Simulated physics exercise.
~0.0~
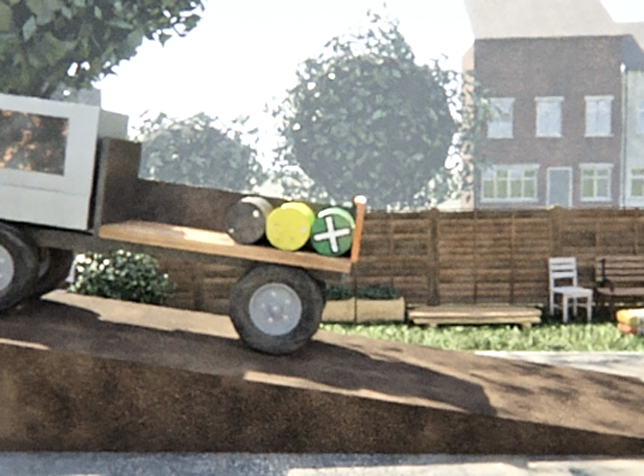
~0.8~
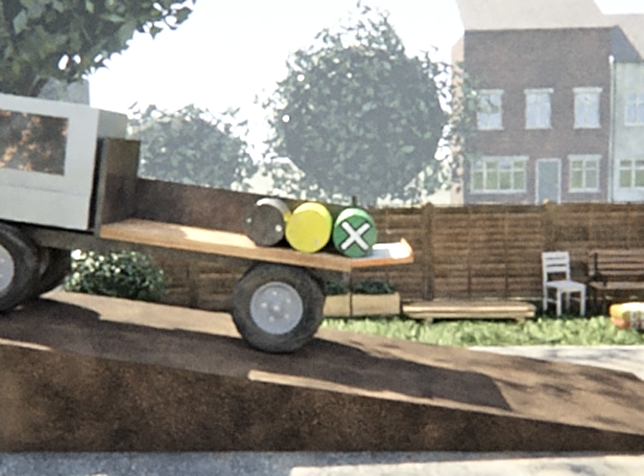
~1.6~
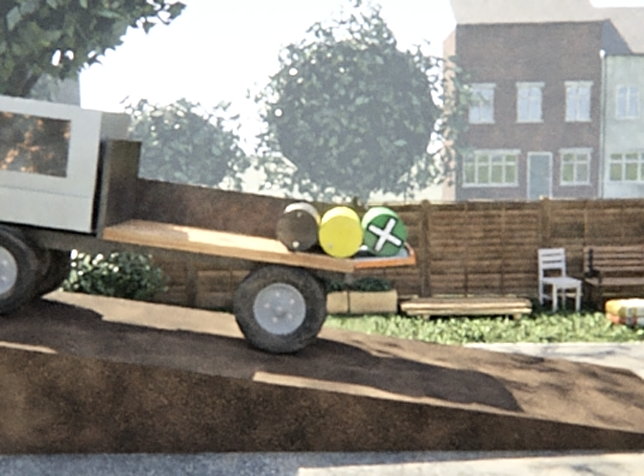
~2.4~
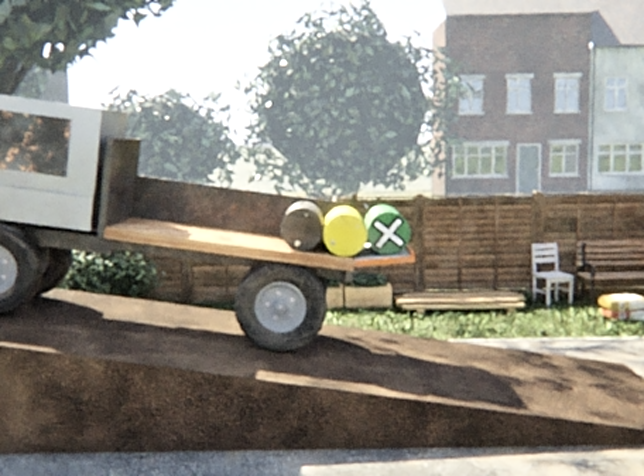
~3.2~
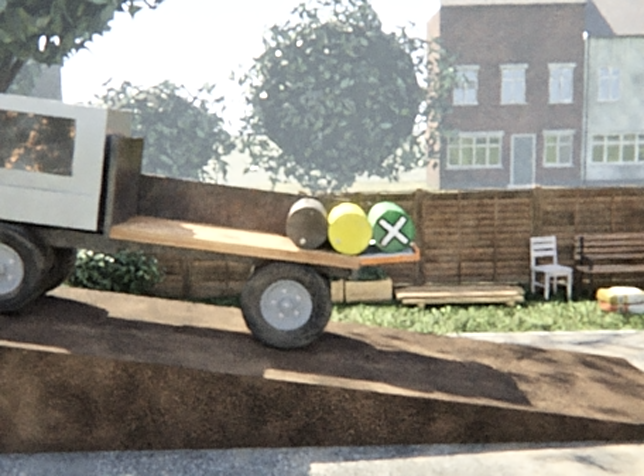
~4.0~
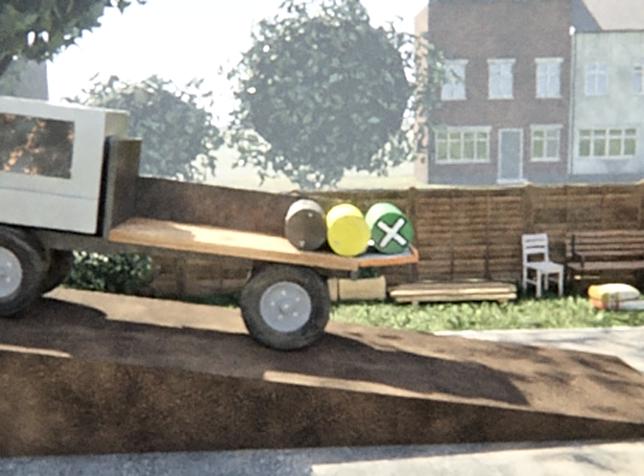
A pick-up's tailgate drops, and three drums roll right and stop near its end.
